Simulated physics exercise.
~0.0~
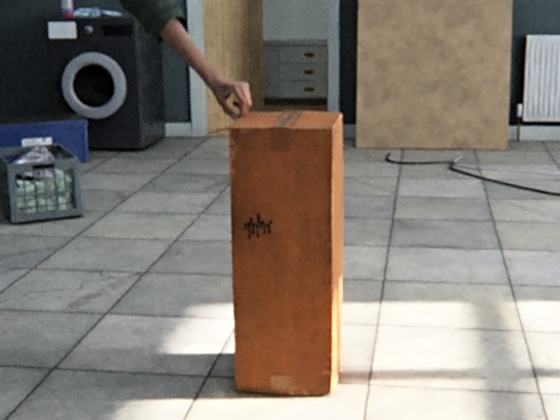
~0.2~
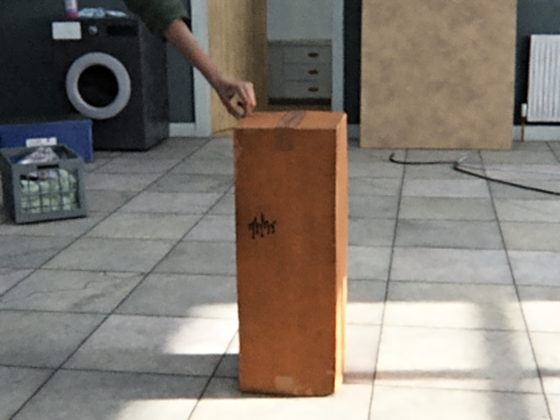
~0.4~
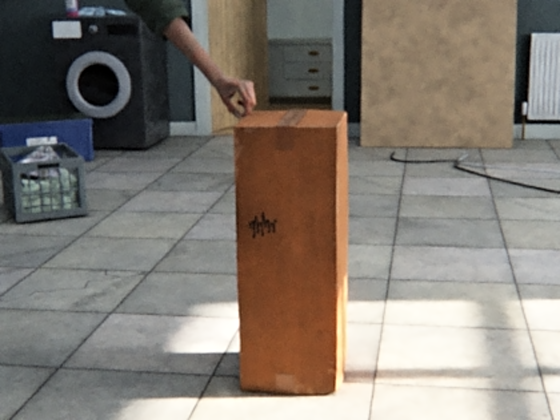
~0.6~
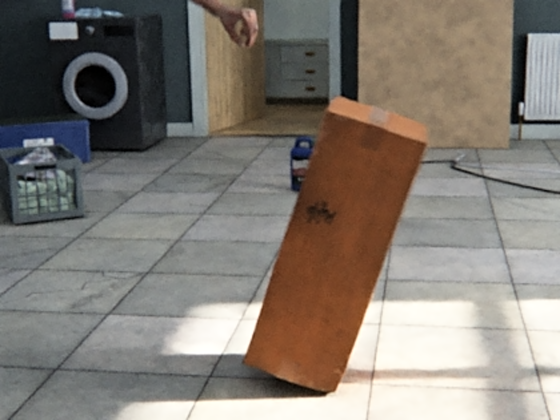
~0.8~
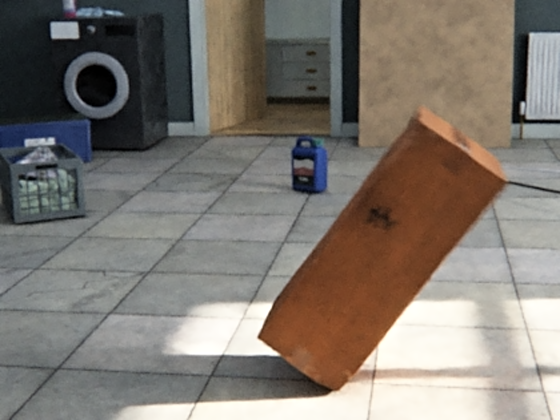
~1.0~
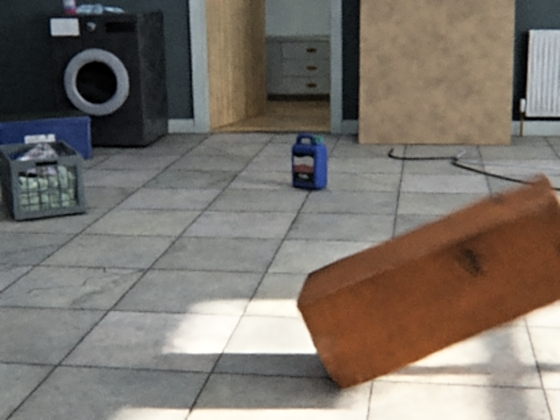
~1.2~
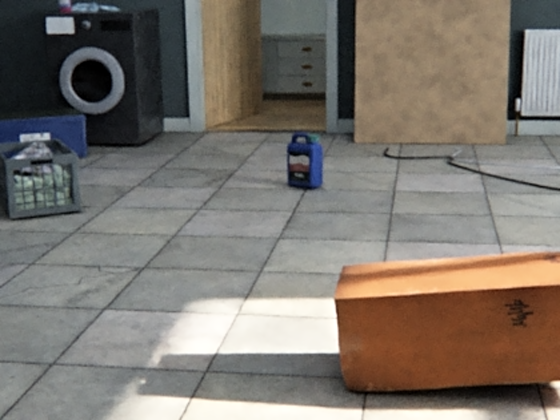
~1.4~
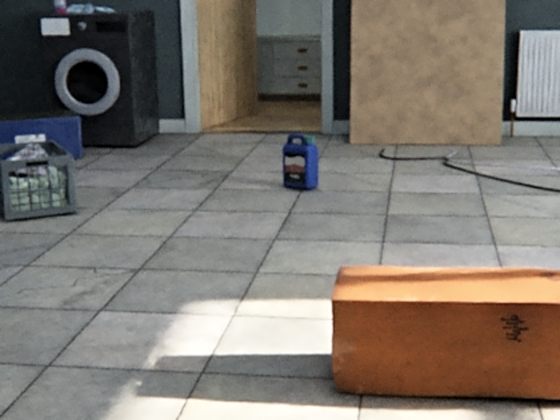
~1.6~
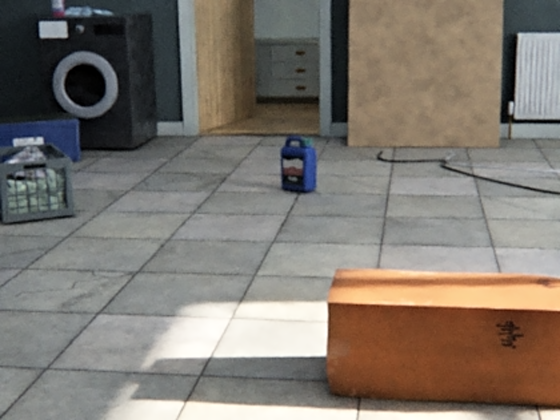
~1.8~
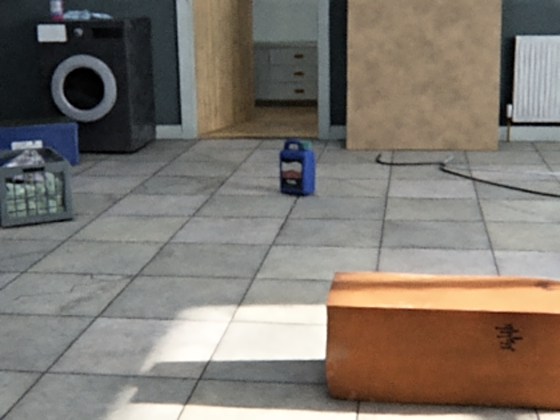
At first, a hand reaches in from the upper left and touches the top of a tall orange box standing upright on a grey tiled floor, with a dark washing machine, an open doorway and a leaning board behind. The box stays almost still while the hand rests there. Then the hand lets go and draws back as the box tilts to the right, revealing a blue container behind it. The box leans further and further, tipping over its lower edge. It drops onto its side and finally lies still at the lower right, partly out of view.
